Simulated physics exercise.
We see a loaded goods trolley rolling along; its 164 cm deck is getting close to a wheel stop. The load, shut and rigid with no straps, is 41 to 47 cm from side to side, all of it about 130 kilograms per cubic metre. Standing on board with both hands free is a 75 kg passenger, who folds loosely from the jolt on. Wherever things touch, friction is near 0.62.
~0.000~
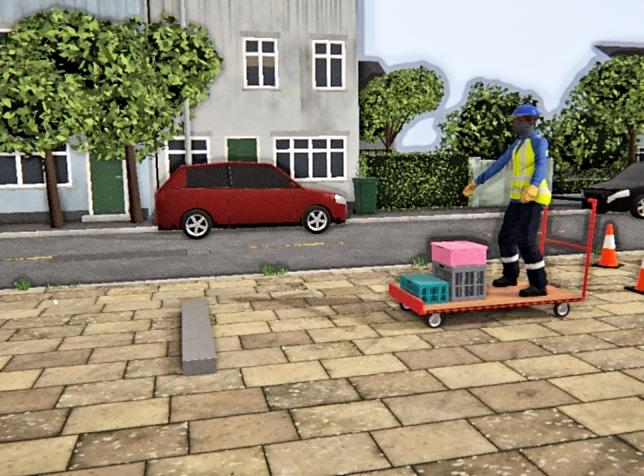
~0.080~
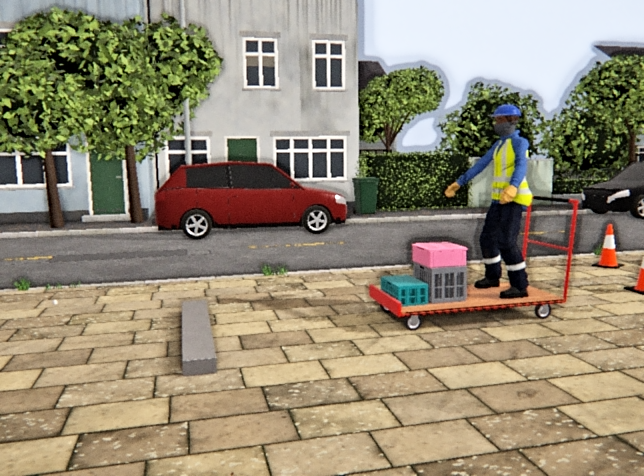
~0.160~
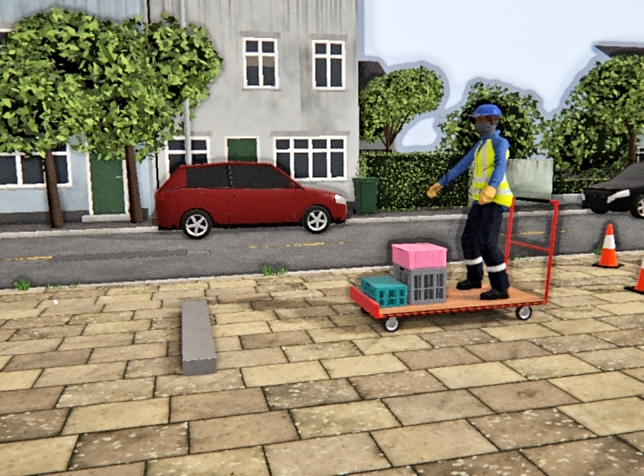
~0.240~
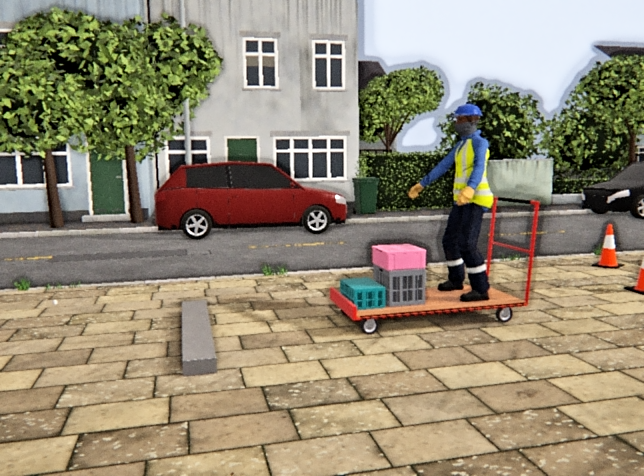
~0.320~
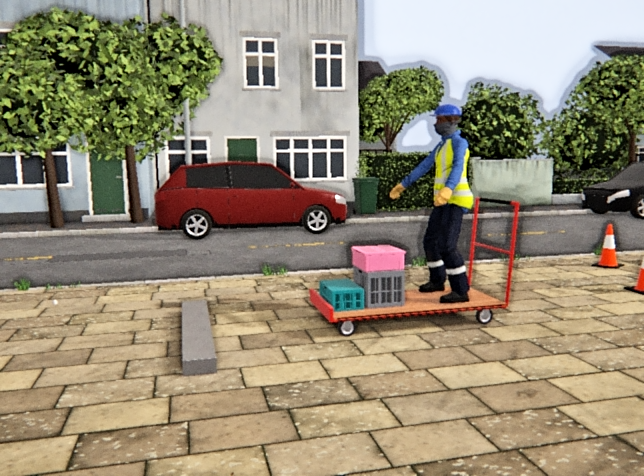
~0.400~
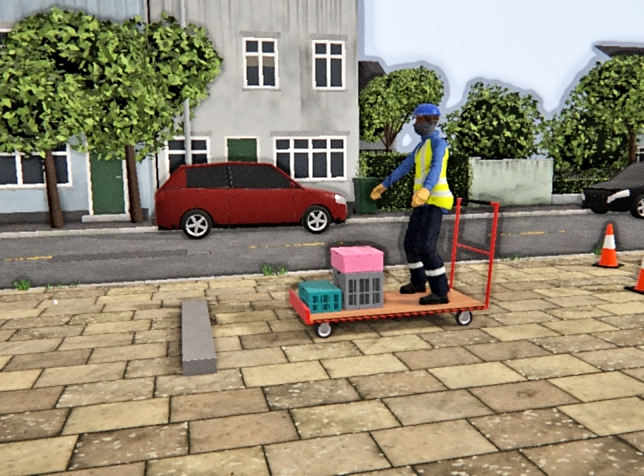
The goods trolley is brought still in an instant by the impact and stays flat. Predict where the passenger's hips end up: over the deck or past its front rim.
Seems to me it will wind up outside the bed.
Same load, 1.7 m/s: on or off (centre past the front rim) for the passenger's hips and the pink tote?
Then hips on, pink off.
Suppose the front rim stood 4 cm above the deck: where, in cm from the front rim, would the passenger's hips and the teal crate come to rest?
The hips would end 20 cm behind the front rim, and the teal one 20 cm behind it.
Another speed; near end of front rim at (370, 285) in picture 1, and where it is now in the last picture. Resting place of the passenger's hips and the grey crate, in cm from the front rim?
So the hips settle 80 cm short of the front rim, while the grey one stops 50 cm behind it.
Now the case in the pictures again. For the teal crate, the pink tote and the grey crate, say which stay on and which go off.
At the finish the teal one is kept, the pink one lost, and the grey one kept.
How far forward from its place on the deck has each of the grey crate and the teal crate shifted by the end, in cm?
Ahead by: Grey 0, teal 0 (cm).
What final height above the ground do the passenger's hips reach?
They end up some 25 cm off the ground.
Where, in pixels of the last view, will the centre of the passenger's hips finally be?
Roughly pixel (176, 312).
After 0.74 s the deck stops.
After 0.99 s the passenger's hips are 75 cm behind the rim, near (282, 219) in the last picture's view.
After 1.29 s the passenger's hips are 32 cm behind the rim, near (234, 246) in the last picture's view.
After 1.74 s the passenger's hips are 18 cm past the rim, near (178, 304) in the last picture's view.
At rest, 4.0 s, past the rim, pink tote and the passenger's hips; behind it, grey crate and teal crate.
